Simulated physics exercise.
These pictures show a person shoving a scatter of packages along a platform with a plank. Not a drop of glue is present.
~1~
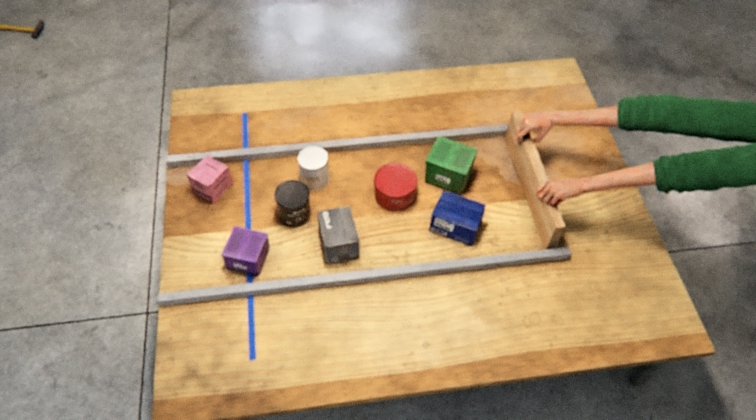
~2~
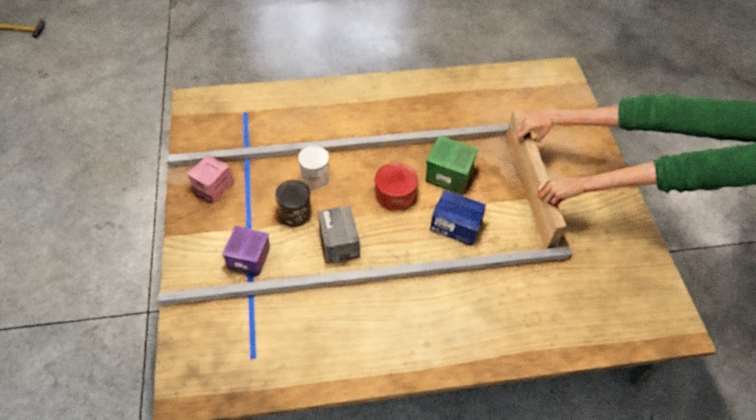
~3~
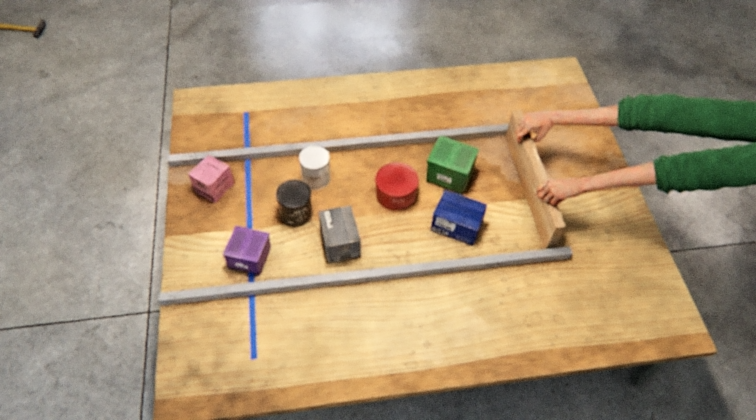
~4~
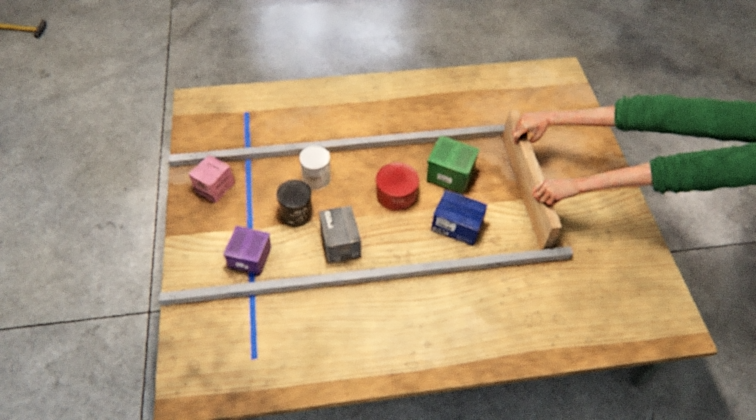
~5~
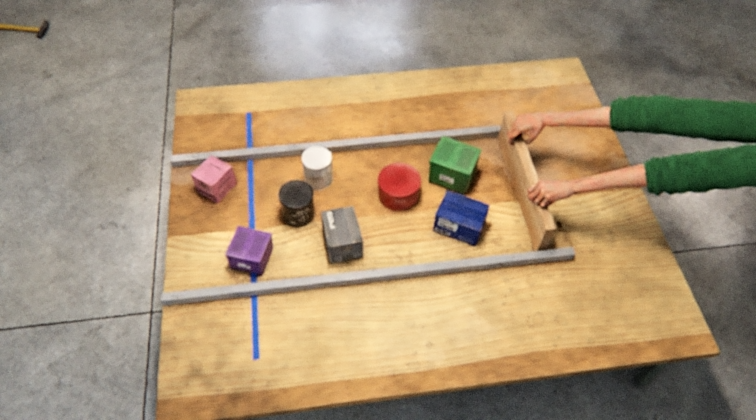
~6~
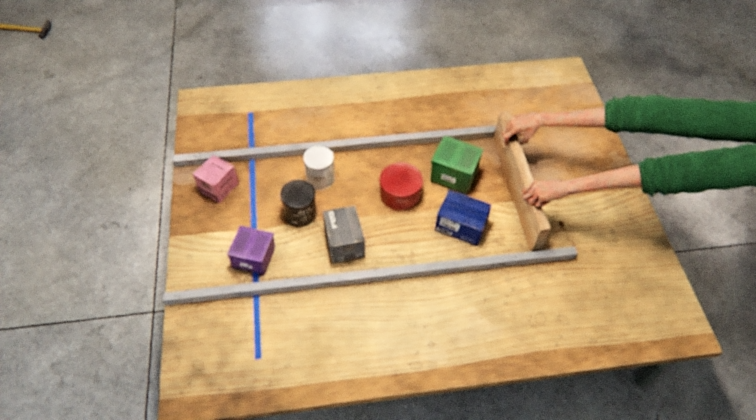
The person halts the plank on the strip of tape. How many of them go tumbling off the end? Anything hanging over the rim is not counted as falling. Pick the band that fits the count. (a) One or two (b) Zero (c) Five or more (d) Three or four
One or two.
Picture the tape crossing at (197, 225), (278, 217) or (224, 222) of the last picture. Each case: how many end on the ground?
So, reaching the ground: 5, then 0, then 5.
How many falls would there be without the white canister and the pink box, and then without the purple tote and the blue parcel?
You'd get 1 in the first case and 1 in the second one.
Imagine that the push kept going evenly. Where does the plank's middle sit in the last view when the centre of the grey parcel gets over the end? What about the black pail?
I'd say about (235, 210) for the first one and about (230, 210) for the second.
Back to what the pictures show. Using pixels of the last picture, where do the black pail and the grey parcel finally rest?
The black pail stops around (192, 210); the grey parcel around (187, 256).
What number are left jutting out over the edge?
That comes to 0 of them.
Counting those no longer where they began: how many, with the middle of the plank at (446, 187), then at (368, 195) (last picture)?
Counts: 3 / 5.
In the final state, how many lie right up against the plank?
It ends up touching 3.
A little later, none off yet; pink box at rest near (216, 179); purple tote at rest near (252, 251); black pail at rest near (299, 204).
Next, none off yet; pink box at rest near (216, 179); purple tote shifted a little near (246, 252); black pail shifted a little near (284, 205).
When it is over, the number that fall off is one or two; down, purple tote and pink box.
